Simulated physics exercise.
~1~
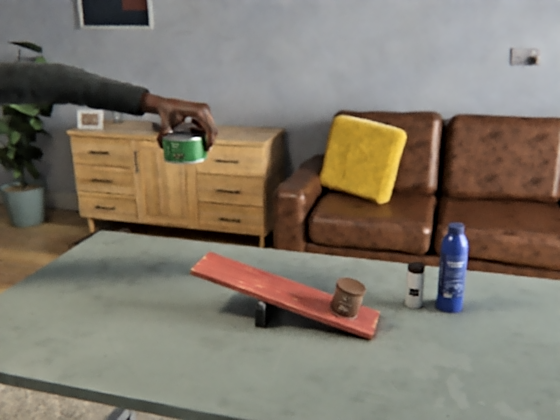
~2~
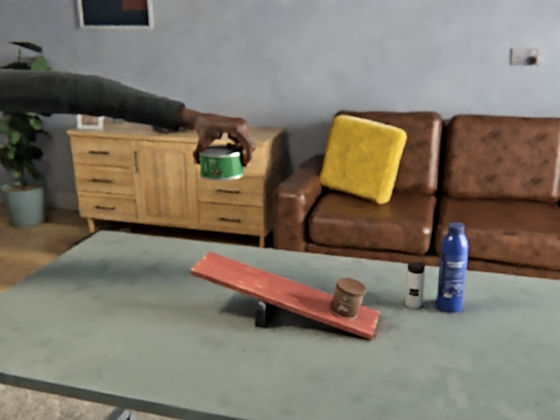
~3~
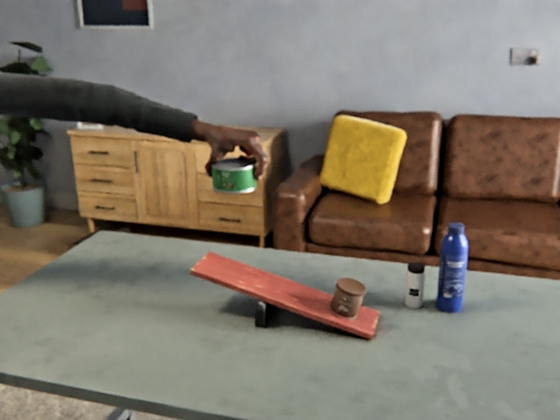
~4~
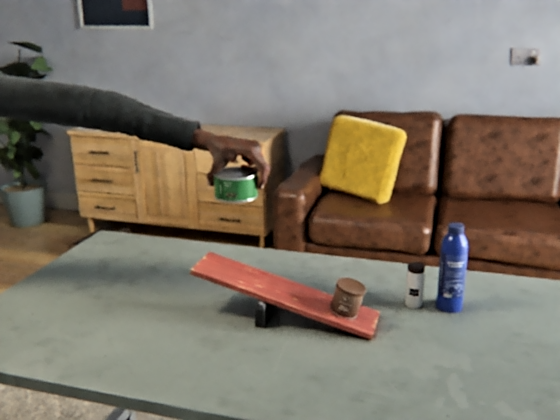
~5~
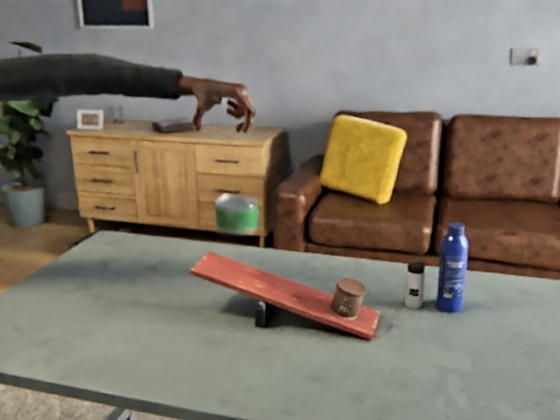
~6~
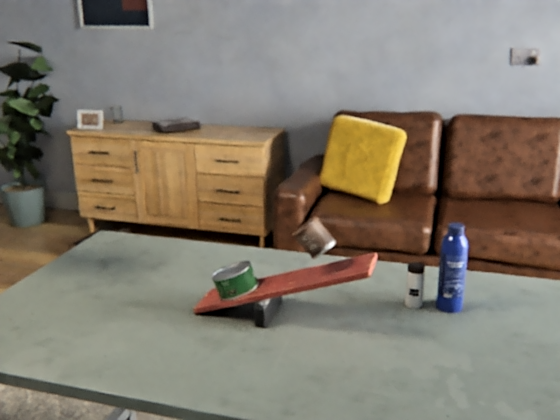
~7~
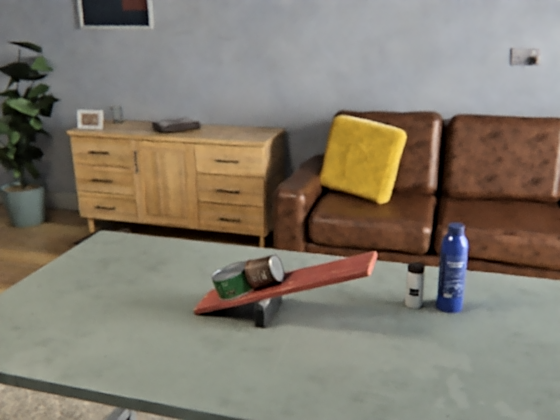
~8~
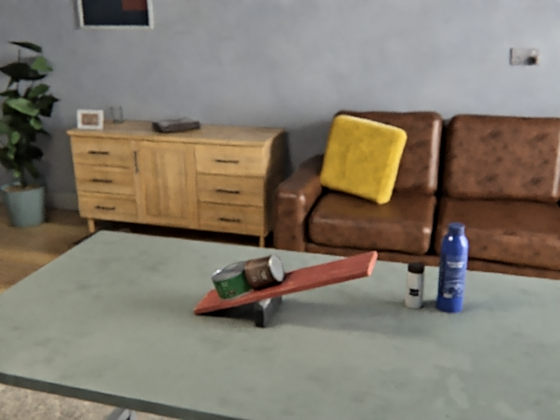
A green tub is held by a hand reaching in from the left over a grey-green table, seen from the front and slightly above in a living room with a wooden sideboard and brown leather sofa. Below, a red plank slopes across a dark block, its left end raised and a brown tin on its lowered right end, with a white shaker and blue bottle farther right. The hand moves right, lowers slightly and releases the tub. It lands on the raised end, swinging the plank over and tossing the tin up and leftward. The tin comes down leaning against the tub, and both stay on the plank, now low on the left, while the shaker and bottle remain standing.
